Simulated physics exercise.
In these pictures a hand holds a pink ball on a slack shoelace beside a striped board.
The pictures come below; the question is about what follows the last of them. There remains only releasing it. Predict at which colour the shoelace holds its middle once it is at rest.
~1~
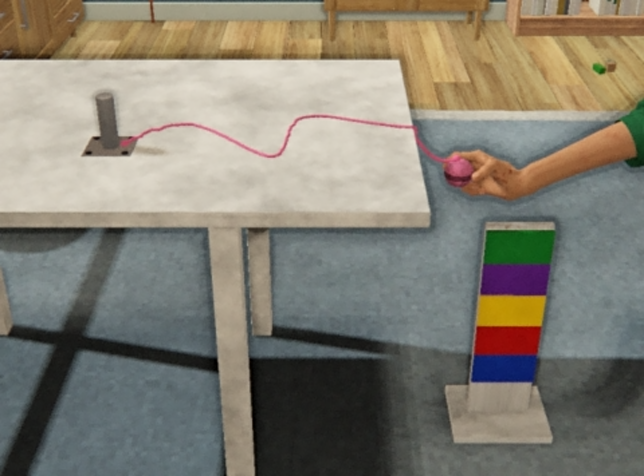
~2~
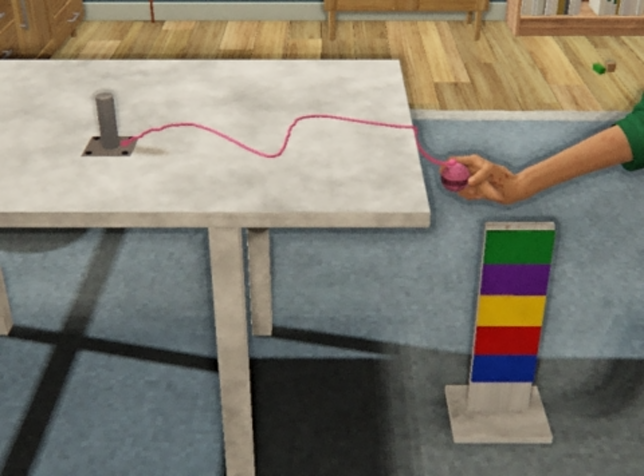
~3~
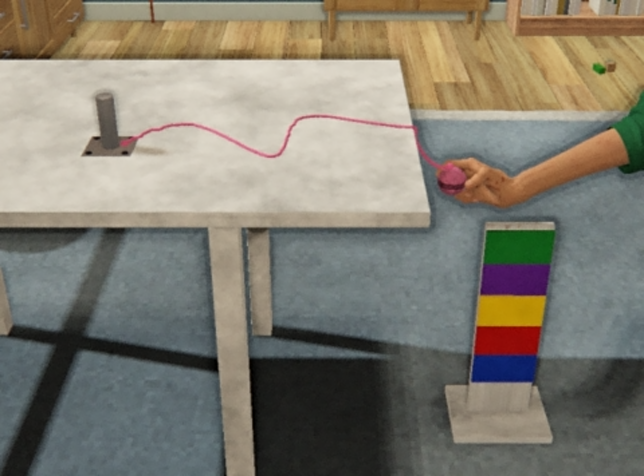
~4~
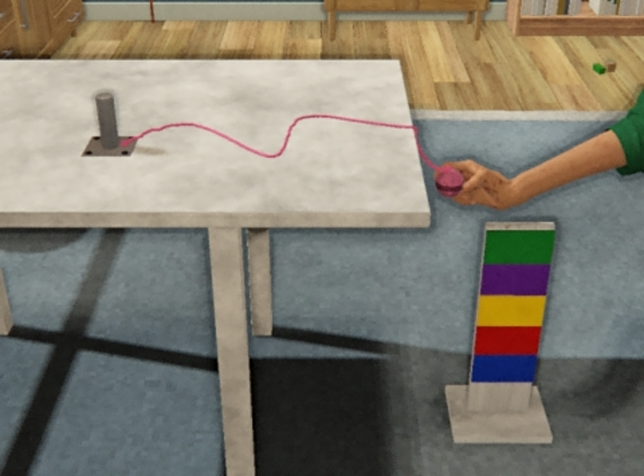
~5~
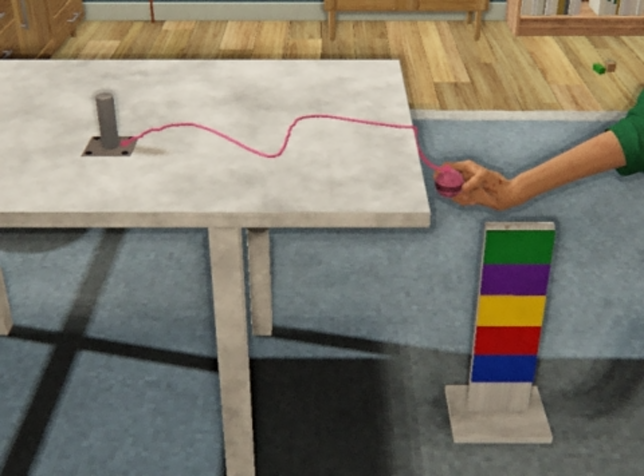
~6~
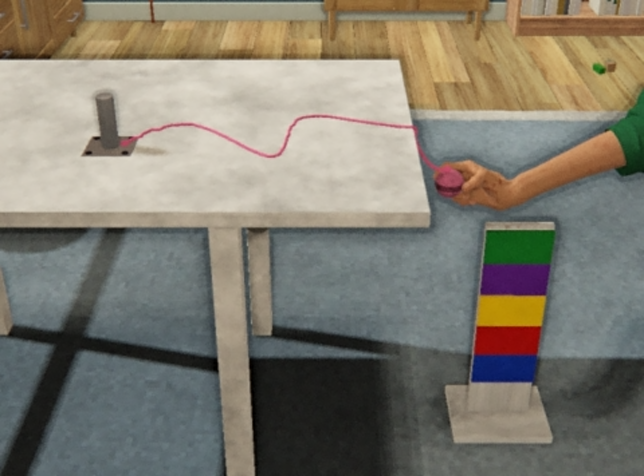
At yellow, I would say.
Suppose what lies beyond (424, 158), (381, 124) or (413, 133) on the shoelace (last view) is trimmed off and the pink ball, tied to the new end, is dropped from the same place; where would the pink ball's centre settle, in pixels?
In turn, (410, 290) for the first, (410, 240) for the second and (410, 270) for the third.
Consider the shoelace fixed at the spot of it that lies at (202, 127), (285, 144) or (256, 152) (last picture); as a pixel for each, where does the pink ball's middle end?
Near (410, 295), then (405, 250), then (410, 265).
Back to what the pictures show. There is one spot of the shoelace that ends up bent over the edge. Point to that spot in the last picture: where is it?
Look near (294, 124).
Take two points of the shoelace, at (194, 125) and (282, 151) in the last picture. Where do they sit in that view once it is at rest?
Roughly (217, 142) for the first and (350, 137) for the second.
Early on, ball near (419, 305); level with yellow.
Midway, ball near (392, 323); level with yellow.
Finally, ball near (406, 320); level with yellow. Its middle rests at the yellow band.
